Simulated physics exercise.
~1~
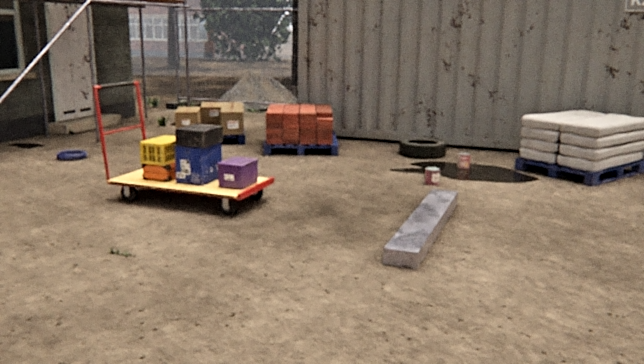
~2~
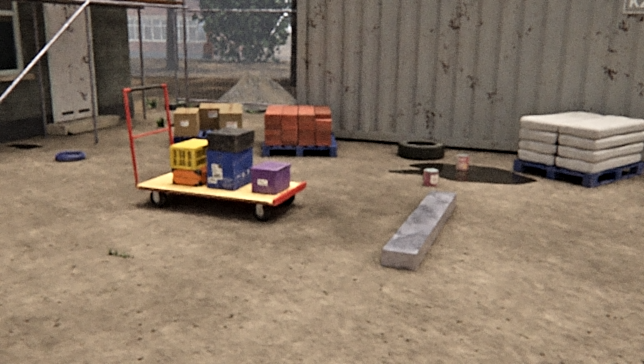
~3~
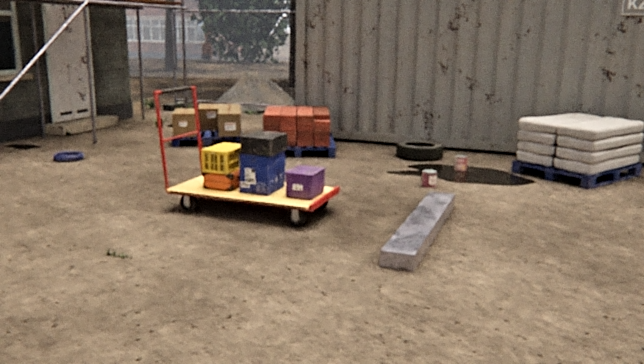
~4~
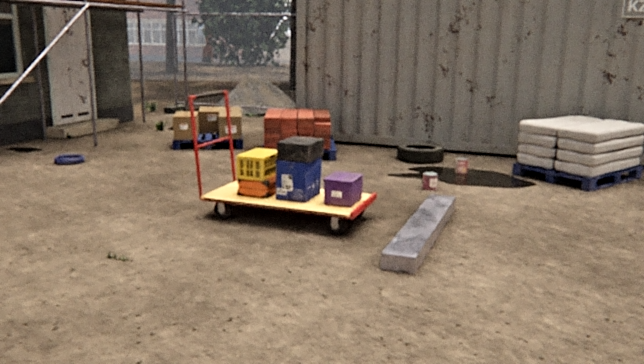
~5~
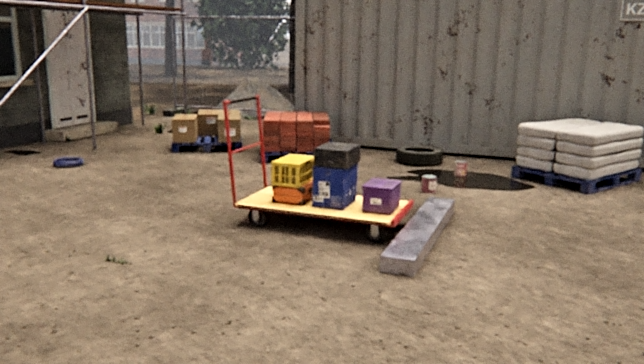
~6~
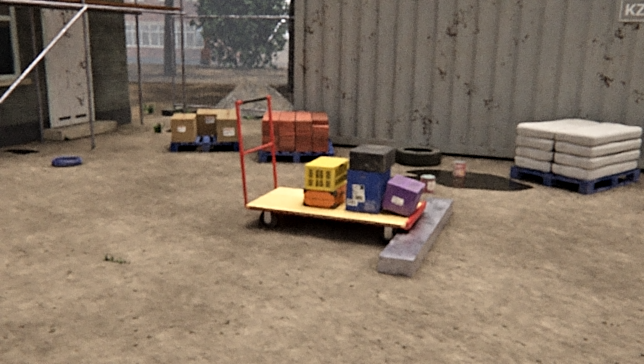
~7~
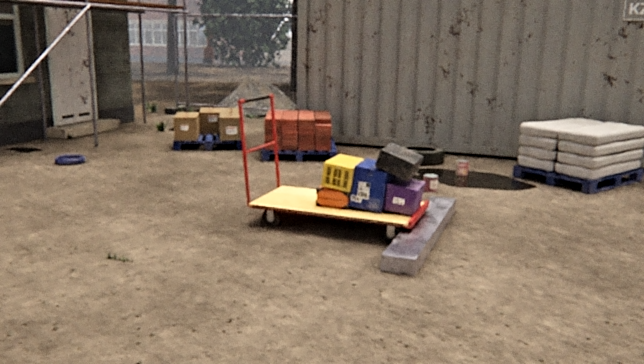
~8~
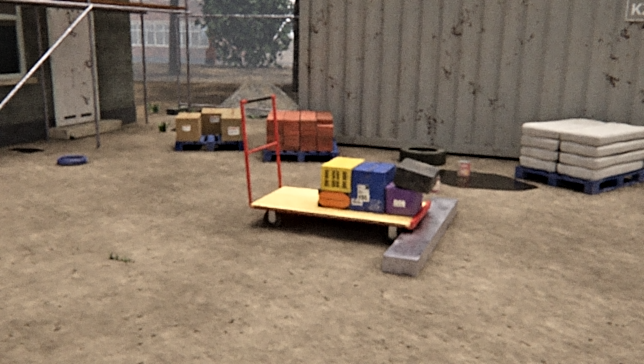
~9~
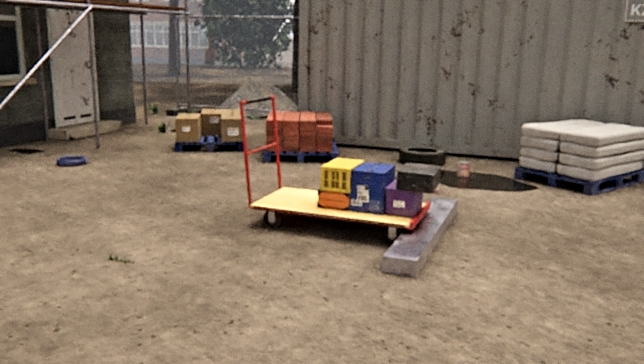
A flatbed trolley carrying a yellow crate, an orange case, a blue box with a black box on top, and a purple tote rolls right across a dirt yard and stops at a low kerb; the load slides forward and the black box tumbles off the blue one, settling near the front end beside the purple tote.
